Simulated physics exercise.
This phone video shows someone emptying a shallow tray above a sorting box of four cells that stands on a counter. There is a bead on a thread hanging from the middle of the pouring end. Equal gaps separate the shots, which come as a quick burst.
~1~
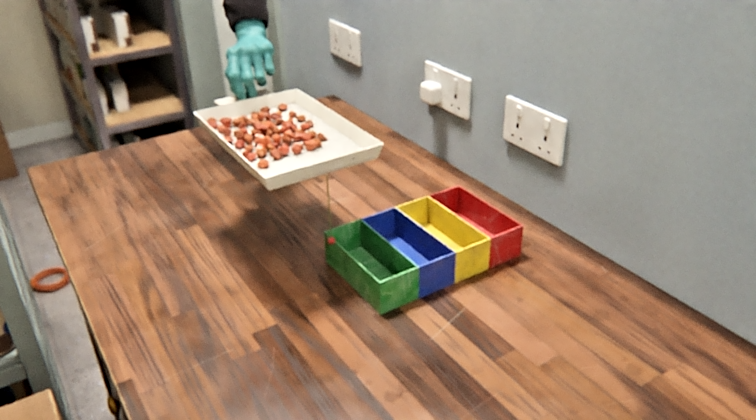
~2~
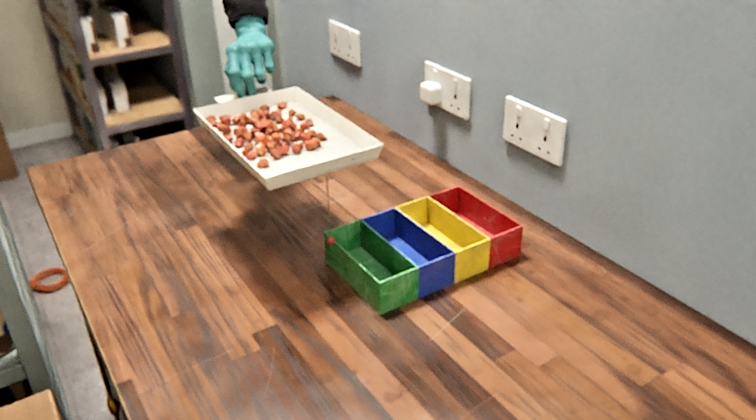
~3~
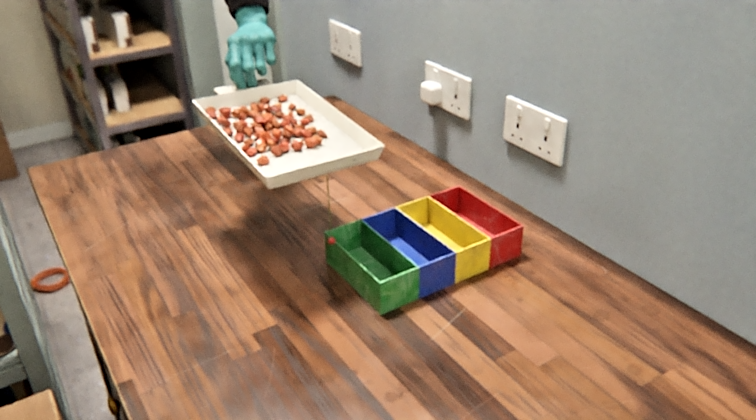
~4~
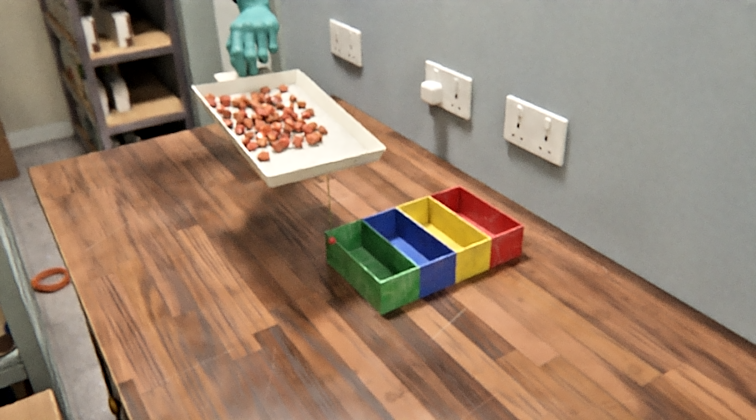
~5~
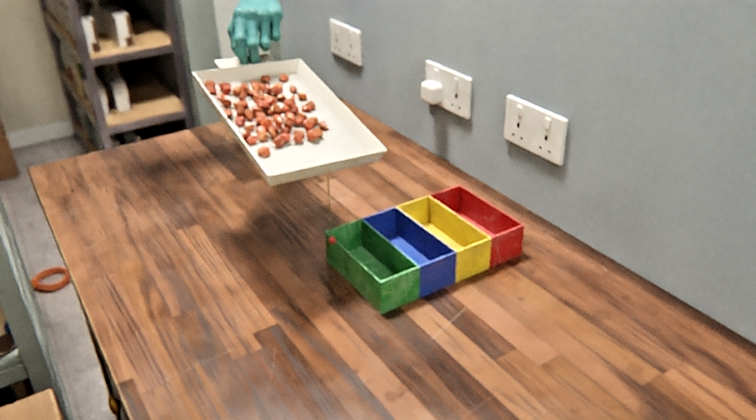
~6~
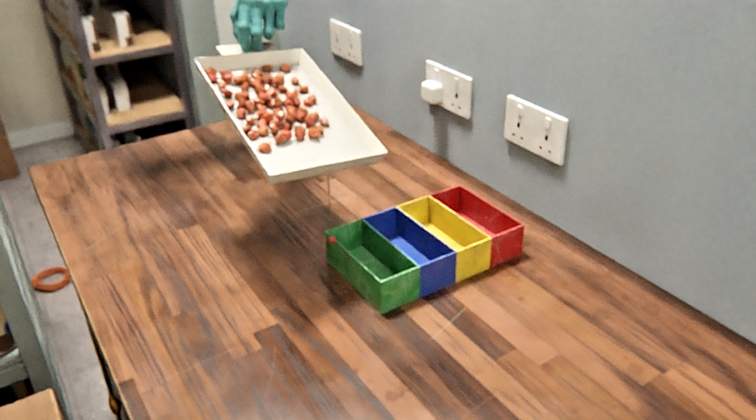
A shallow white tray of reddish crushed brick bits hangs in the air above a wooden counter beside a grey wall with white sockets, seen from above at an angle. Below and right of it sits a box with green, blue, yellow and red cells, shelves standing behind at left. A teal-gloved hand steadily raises the tray's far end, its near edge dipping slightly rightward, while the camera stays practically still.
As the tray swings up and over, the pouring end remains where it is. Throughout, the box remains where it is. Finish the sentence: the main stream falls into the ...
... Green cell.
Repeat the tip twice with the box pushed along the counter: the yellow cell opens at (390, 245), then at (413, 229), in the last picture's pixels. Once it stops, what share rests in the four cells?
The first comes to 100 percent and the second to 100 percent.
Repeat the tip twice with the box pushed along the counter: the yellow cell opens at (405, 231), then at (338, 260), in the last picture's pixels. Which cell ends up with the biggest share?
So the first one goes to the cell in blue and the second to the red one.
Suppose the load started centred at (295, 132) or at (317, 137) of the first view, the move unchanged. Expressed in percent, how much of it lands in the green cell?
You'd get near 50 percent first and near 50 percent next.
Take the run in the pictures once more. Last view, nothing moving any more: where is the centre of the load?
The centre comes to rest close to (388, 282).
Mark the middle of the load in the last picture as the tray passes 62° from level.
Centre estimate: (349, 150).
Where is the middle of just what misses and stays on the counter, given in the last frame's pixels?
(355, 322), about.
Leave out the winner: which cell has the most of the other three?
That's the cell in blue.
Shortly afterwards, tray tipped steeply; all but a few on the tray; only a few falling or outside the box.
Next, tray tipped past a quarter turn; near a quarter on the tray; near a quarter in the green cell; near a quarter in the blue cell; near a quarter falling or outside the box.
Some moments later, tray tipped past a quarter turn; near half in the green cell; near a quarter in the blue cell; near a quarter falling or outside the box.
In the end, tray tipped past a quarter turn; near half in the green cell; near a quarter in the blue cell; none at all in the yellow cell; none at all in the red cell; near a quarter outside the box.
